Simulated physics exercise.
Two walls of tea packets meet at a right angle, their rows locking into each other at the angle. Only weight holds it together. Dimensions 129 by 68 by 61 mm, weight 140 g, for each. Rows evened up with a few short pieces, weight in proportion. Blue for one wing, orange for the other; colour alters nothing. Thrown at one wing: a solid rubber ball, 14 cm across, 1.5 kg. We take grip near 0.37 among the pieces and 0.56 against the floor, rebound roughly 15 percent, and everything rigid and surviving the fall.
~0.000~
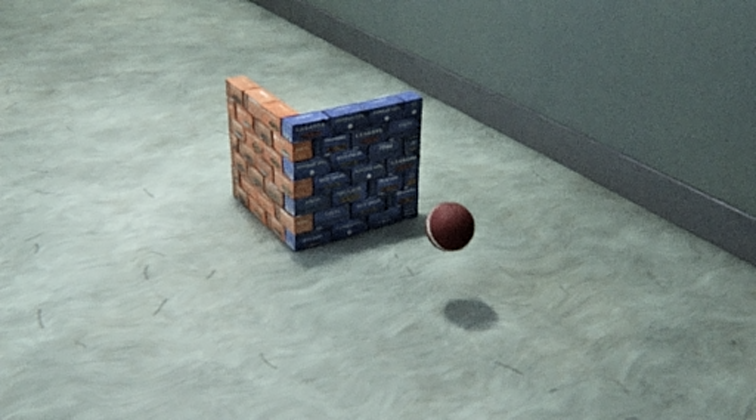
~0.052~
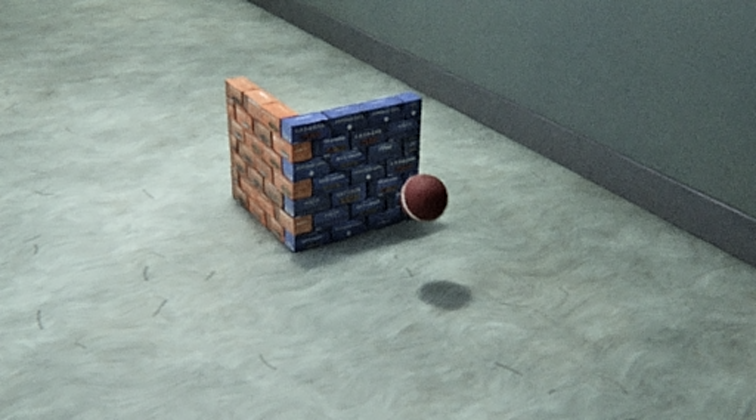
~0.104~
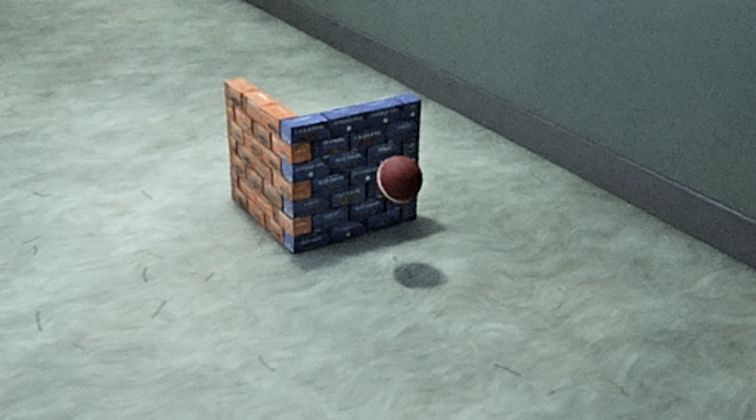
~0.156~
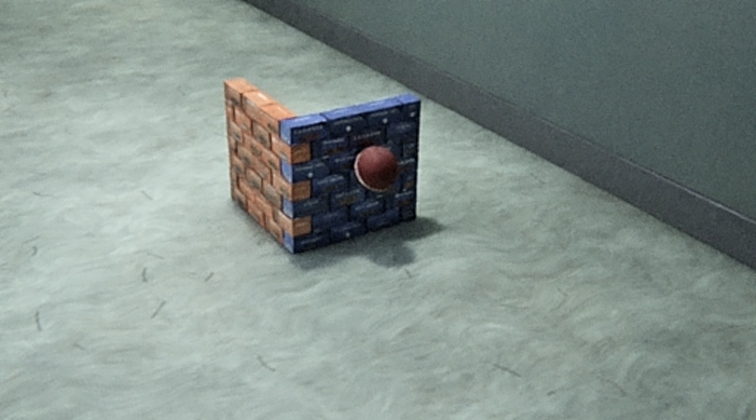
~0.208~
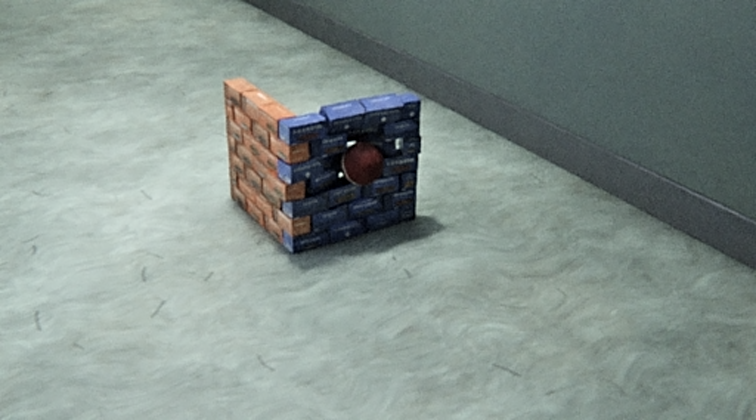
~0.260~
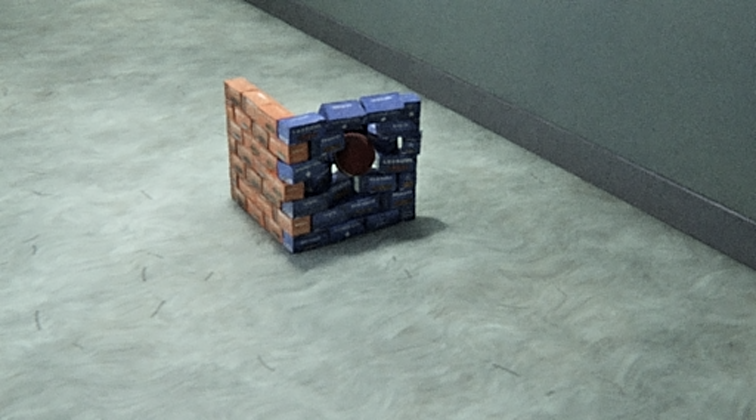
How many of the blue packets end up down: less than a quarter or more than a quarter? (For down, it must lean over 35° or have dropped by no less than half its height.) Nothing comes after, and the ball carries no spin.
Over a quarter.
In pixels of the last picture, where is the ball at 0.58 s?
It should be near pixel (318, 172).
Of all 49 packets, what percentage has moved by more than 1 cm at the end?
35 % shifted.
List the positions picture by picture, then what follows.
In the first picture (places mark the middle of the side facing us), ball (450, 227) 38 cm from contact, 2.6 m/s; top blue packet (387, 114); top orange packet (270, 120); nothing disturbed.
The second picture shows ball (424, 198) 26 cm from contact, 2.4 m/s; top blue packet (386, 115).
The third picture shows ball (400, 180) 13 cm from contact, 2.4 m/s; top blue packet (386, 117).
The fourth picture shows ball (377, 169) after contact, 2.4 m/s; top blue packet (385, 117).
The fifth picture shows ball (362, 164) after contact, 1.2 m/s; top blue packet (385, 116) leaning 18°; steepest lean 20°, the packet at (344, 109); 14 disturbed, none down.
The sixth picture shows ball (354, 155) after contact, 1.1 m/s; top blue packet (384, 117) leaning 29°; top orange packet (267, 122) shifted 5 mm; steepest lean 30°, the packet at (344, 109); 22 disturbed, none down.
After 0.40 s, ball still moving; 4 of the 25 blue packets down (4 of 49 in all colours); top blue packet leaning 39°, 42 mm lower; top orange packet shifted 7 mm.
After 0.58 s, ball still moving; 14 of the 25 blue packets down (14 of 49 in all colours); top blue packet on its side; top orange packet shifted 8 mm.
After 0.92 s, ball still moving; 15 of the 25 blue packets down (15 of 49 in all colours); top blue packet on its side; top orange packet shifted 9 mm.
At rest (2.3 s), ball rolling away; 15 of the 25 blue packets down (15 of 49 in all colours); top blue packet 37 cm lower; top orange packet shifted 6 mm. That is 60 per cent. As the last picture would show them, middles, top blue packet near (376, 254), top orange packet near (277, 120).
